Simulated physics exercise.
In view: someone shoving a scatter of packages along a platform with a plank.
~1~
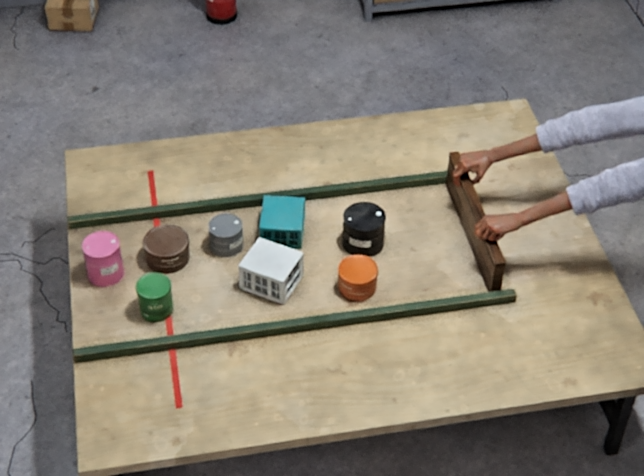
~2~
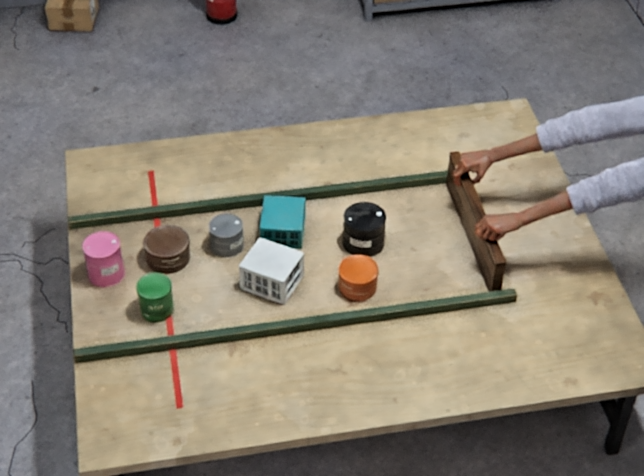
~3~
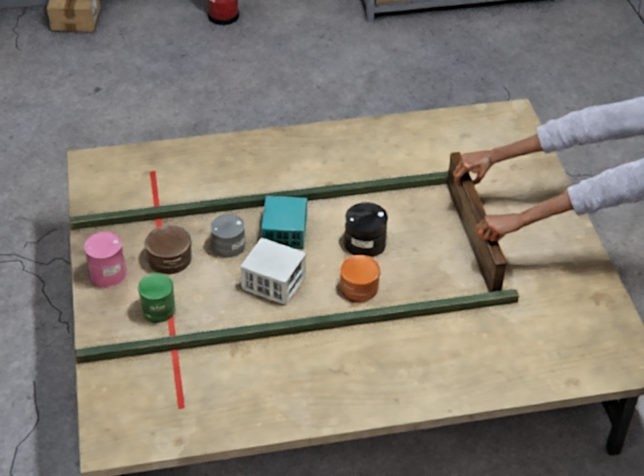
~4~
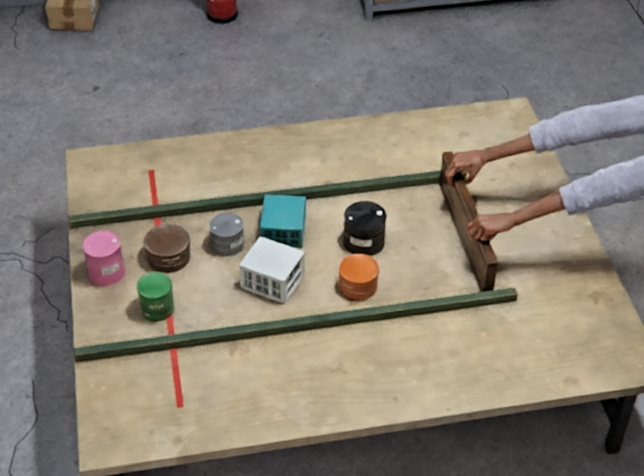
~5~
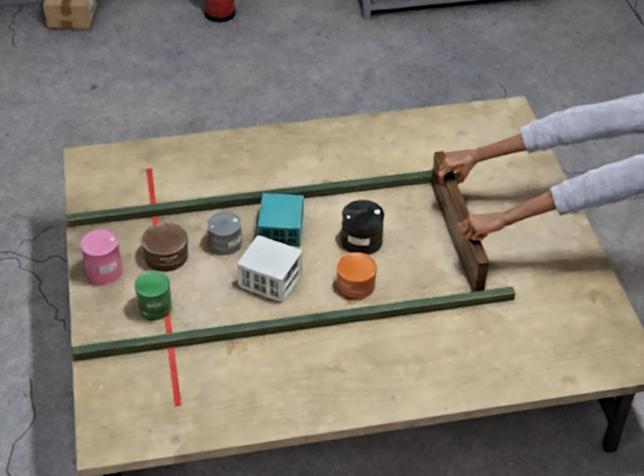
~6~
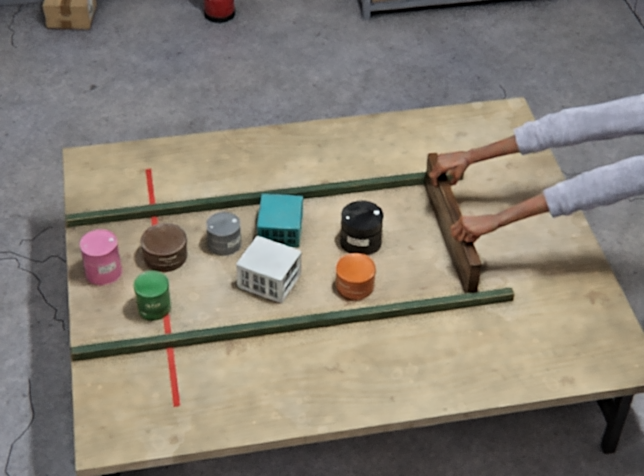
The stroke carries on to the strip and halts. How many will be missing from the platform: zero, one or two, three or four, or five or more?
The number that fall off is one or two.
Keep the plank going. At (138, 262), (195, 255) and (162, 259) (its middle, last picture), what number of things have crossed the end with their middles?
In that order 2, 1 and 2.
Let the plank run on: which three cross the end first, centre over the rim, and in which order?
In order: The pink canister, the brown pail, the grey canister.
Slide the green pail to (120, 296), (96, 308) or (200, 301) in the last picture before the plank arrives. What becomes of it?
In that order, it does not fall; holds on; remains up.
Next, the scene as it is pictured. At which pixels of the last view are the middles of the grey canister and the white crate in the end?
About (97, 259), and the other about (117, 288).
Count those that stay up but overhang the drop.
Overhanging: 0.
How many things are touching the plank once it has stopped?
3 of them.
Soon after, none off yet; pink canister at rest near (101, 257); green pail at rest near (153, 296); brown pail at rest near (165, 248).
After that, none off yet; pink canister displaced about its own width near (69, 265); green pail displaced a little near (143, 302); brown pail displaced about its own width near (112, 262).
In the end, the number that fall off is one or two; gone, brown pail and pink canister.
